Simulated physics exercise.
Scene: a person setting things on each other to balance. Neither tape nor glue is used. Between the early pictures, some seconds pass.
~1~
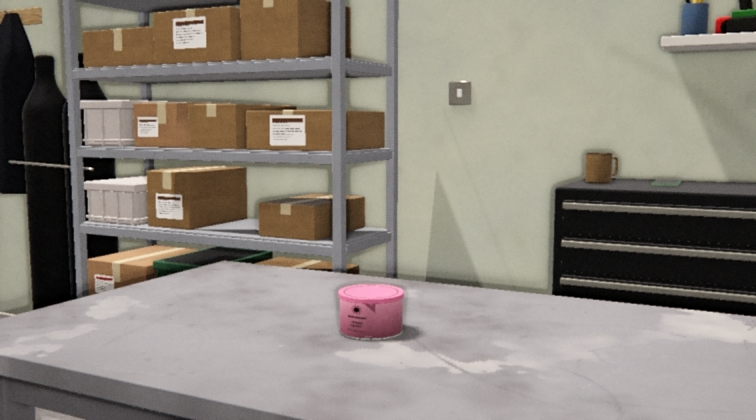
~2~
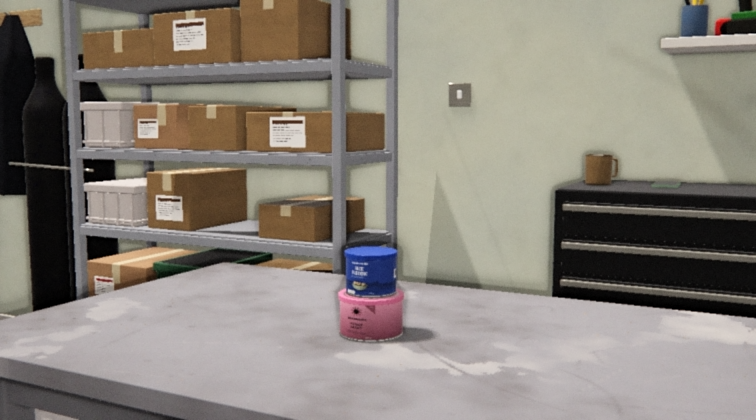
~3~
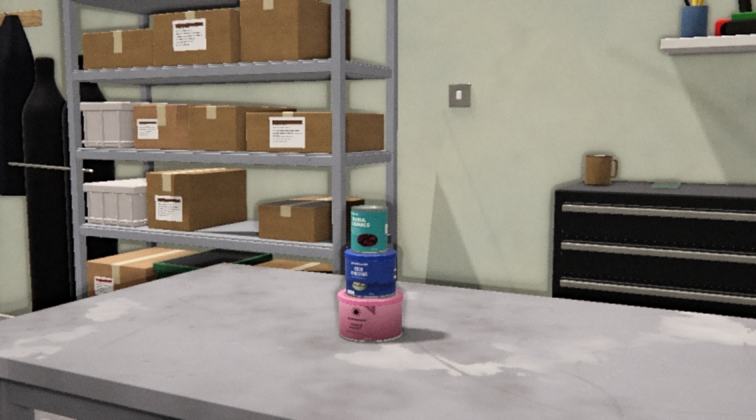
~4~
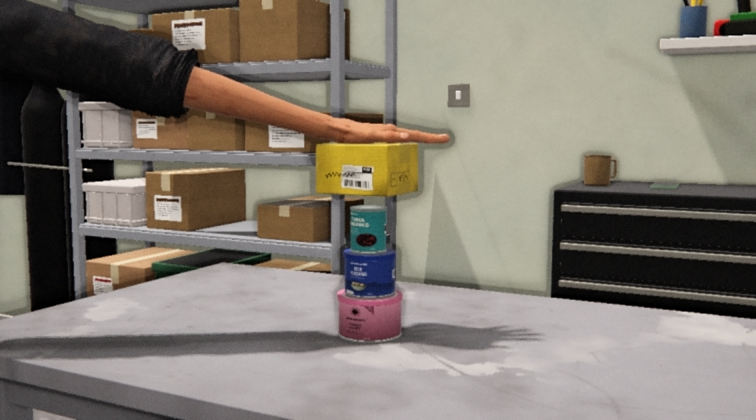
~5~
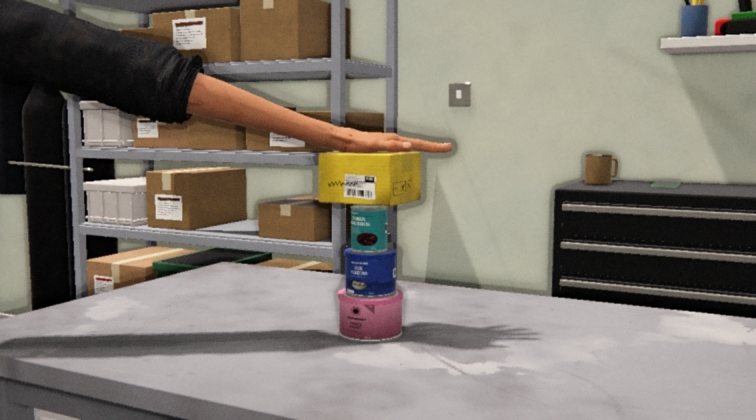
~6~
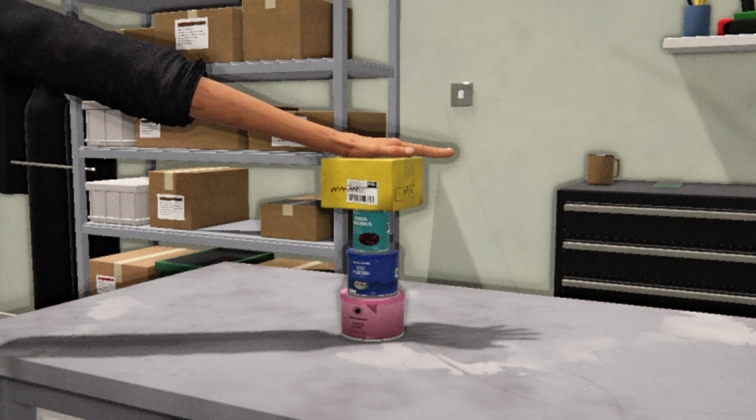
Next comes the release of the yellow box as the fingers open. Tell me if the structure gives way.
Well, the stack stays in one piece.
Then, 0.20 s past the last view, nothing moves.
Then, 0.30 s past the last view, yellow box resting near (373, 183).
Finally, all 4 still in place. Final places as the last picture's camera would see them, yellow box near (373, 183). The pile stays up.
